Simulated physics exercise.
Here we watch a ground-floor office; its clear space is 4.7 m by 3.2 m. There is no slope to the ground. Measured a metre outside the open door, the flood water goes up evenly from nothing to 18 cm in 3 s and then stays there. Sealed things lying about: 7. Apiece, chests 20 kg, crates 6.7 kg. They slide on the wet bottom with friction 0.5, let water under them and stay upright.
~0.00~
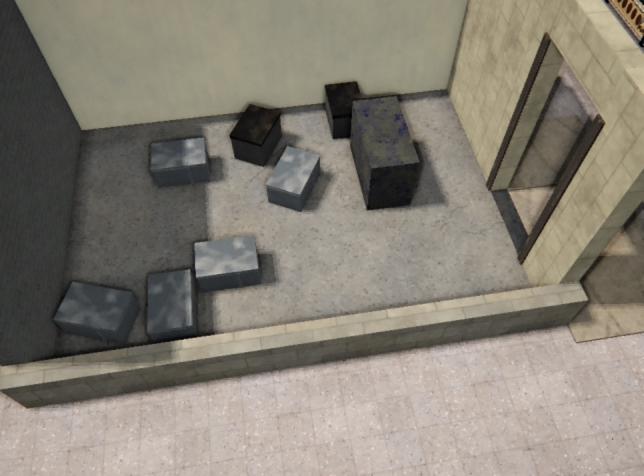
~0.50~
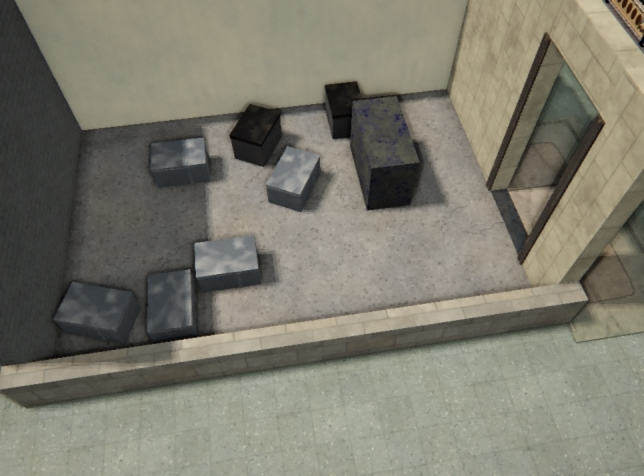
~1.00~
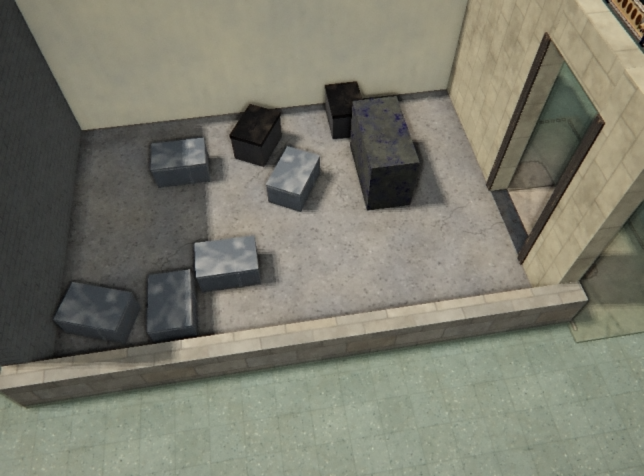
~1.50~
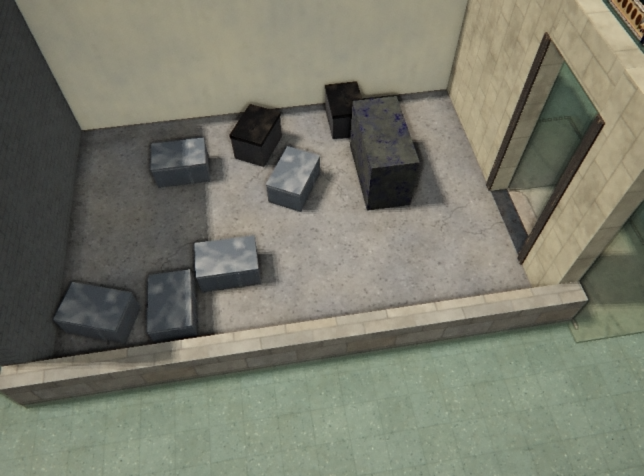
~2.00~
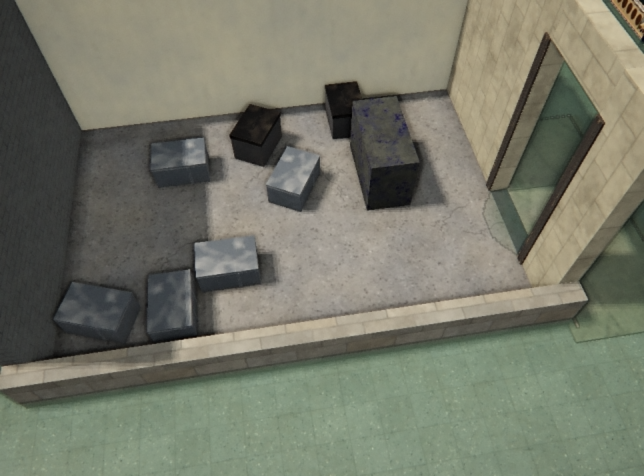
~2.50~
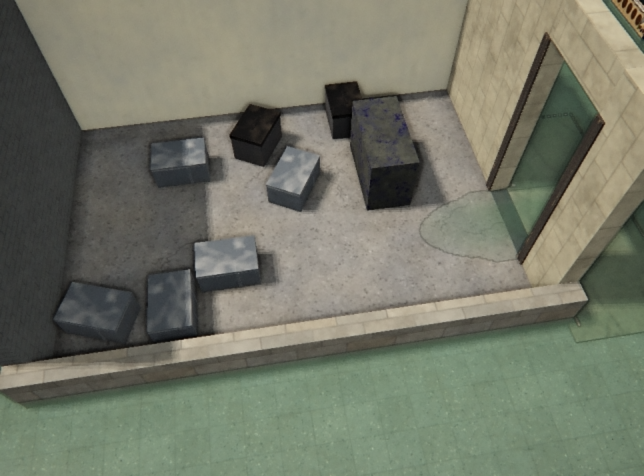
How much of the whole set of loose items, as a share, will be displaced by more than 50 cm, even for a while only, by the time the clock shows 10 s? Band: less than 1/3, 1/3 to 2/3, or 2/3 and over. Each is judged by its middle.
The share that gets pushed that far will be a third to two thirds.
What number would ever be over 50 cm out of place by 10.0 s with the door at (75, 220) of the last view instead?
Then 4.
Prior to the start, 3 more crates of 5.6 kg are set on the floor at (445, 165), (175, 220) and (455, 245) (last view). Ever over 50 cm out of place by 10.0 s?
In order: Below the mark, above the mark, above the mark.
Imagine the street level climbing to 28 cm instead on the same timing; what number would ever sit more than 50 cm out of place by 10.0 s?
Count under that change: 5.
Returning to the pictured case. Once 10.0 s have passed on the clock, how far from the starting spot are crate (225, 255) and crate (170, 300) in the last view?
In that order: 250 cm, 150 cm.
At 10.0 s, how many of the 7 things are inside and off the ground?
It comes to 5 of them.
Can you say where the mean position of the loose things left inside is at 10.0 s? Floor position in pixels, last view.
I'd put it around (220, 159).
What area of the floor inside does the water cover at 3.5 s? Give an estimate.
Some 3.0 m2 of it.
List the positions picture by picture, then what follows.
In the first frame, a chest at (345, 98), on the bottom; a crate at (226, 256) rests on the ground; 0.0 m2 under water; 0 of 7 have shifted.
In the second frame, a chest at (345, 98), on the bottom; a crate at (226, 256) rests on the ground; water covers 0.0 m2; 0 of 7 have shifted.
In the third frame, a chest at (345, 98) rests on the ground; a crate at (226, 256), on the bottom; 0.0 m2 under water; 0 of 7 have shifted.
In the fourth frame, a chest at (345, 98), on the bottom; a crate at (226, 256), on the bottom; water covers 0.0 m2; 0 of 7 have shifted.
In the fifth frame, a chest at (345, 98), on the bottom; a crate at (226, 256), on the bottom; 0.1 m2 under water; 0 of 7 have shifted.
In the sixth frame, a chest at (345, 98) rests on the ground; a crate at (226, 256), on the bottom; water covers 0.6 m2; 0 of 7 have shifted.
After 3.5 s 0 of 7 are over 50 cm from their spots; 0 afloat.
After 4.5 s 0 of 7 are over 50 cm from their spots; 0 afloat.
After 7.0 s 1 of 7 are over 50 cm from their spots; 2 afloat.
After 10.0 s 3 of 7 are over 50 cm from their spots, and 3 have been at some point; 5 afloat.
